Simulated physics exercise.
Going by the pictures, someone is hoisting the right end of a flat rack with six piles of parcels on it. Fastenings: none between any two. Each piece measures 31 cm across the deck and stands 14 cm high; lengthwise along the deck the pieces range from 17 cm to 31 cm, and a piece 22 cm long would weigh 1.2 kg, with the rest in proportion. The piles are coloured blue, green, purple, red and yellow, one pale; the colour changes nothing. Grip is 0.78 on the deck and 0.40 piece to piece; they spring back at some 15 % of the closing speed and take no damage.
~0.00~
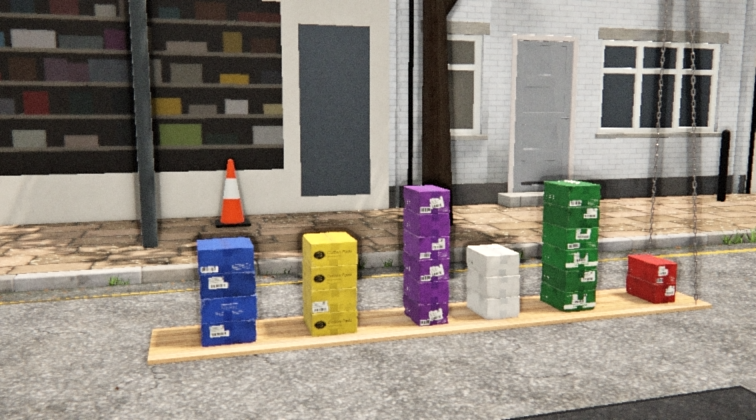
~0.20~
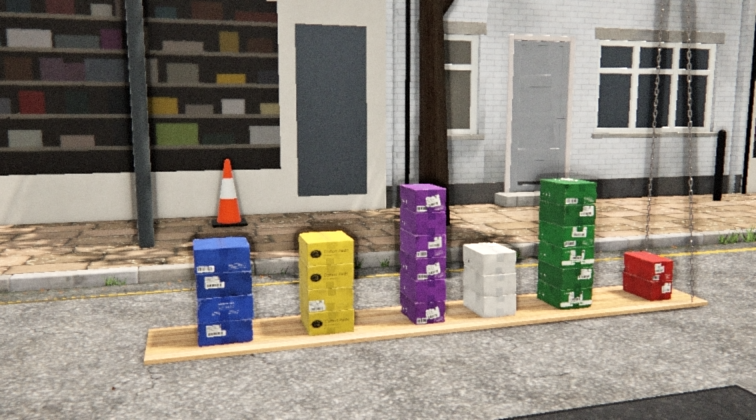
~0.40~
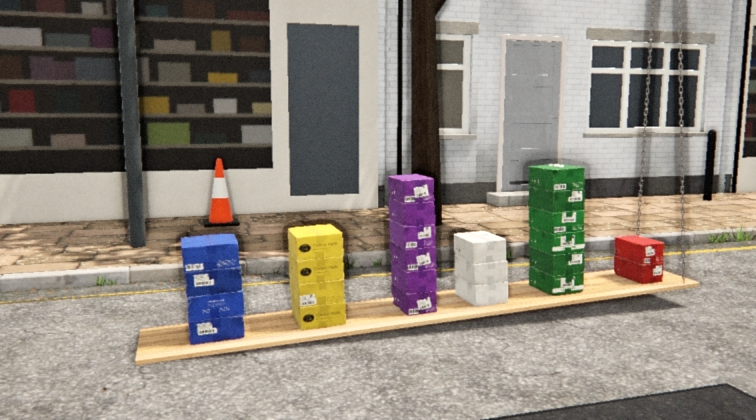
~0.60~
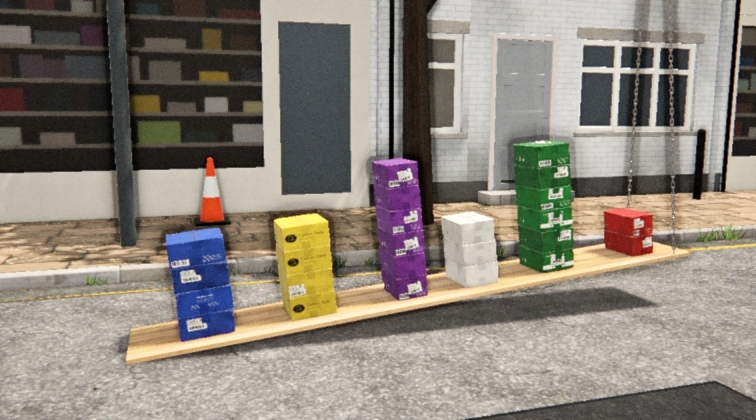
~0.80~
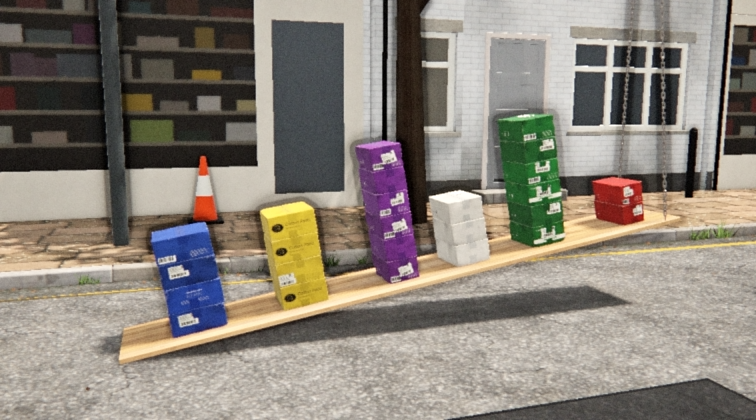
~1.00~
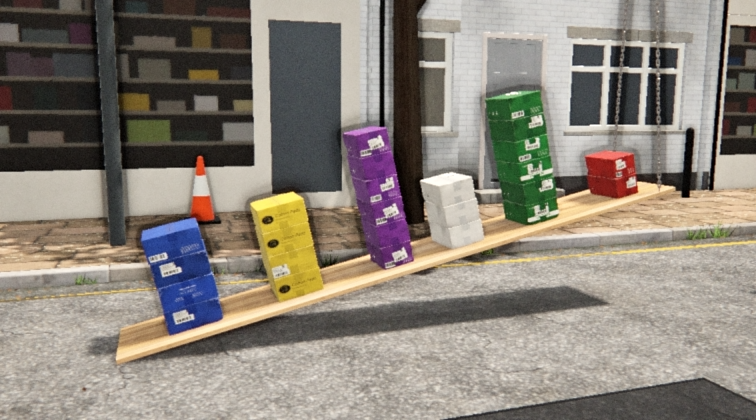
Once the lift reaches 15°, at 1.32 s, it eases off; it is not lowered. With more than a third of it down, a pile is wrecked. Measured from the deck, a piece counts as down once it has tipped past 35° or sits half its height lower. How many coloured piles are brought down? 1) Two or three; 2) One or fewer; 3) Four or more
Four or more.
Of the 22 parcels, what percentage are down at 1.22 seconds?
By then 0 %.
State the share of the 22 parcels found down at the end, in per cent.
About 80% of them.
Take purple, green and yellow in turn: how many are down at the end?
Down at the end: Purple 6, green 6, yellow 3.
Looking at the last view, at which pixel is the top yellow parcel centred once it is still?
About pixel (102, 302).
After 1.22 s, slope 15°; none of the 22 other parcels down, 5 disturbed; top purple parcel shifted 22 mm; top green parcel shifted 15 mm.
After 1.84 s, slope 15°; 6 of the 22 other parcels down; top purple parcel leaning 43°, 9 cm lower; top green parcel leaning 33°, 6 cm lower.
After 2.28 s, slope 15°; 14 of the 22 other parcels down; top purple parcel on its side; top green parcel on its side.
After 2.82 s, slope 15°; 18 of the 22 other parcels down; top green parcel on its side; top blue parcel on its side.
At rest (3.9 s), slope 15°; 18 of the 22 other parcels down; top blue parcel upside down; top green parcel on its side. Wrecked, blue, green, purple and yellow. As the last picture would show them, middles, top green parcel near (306, 224).
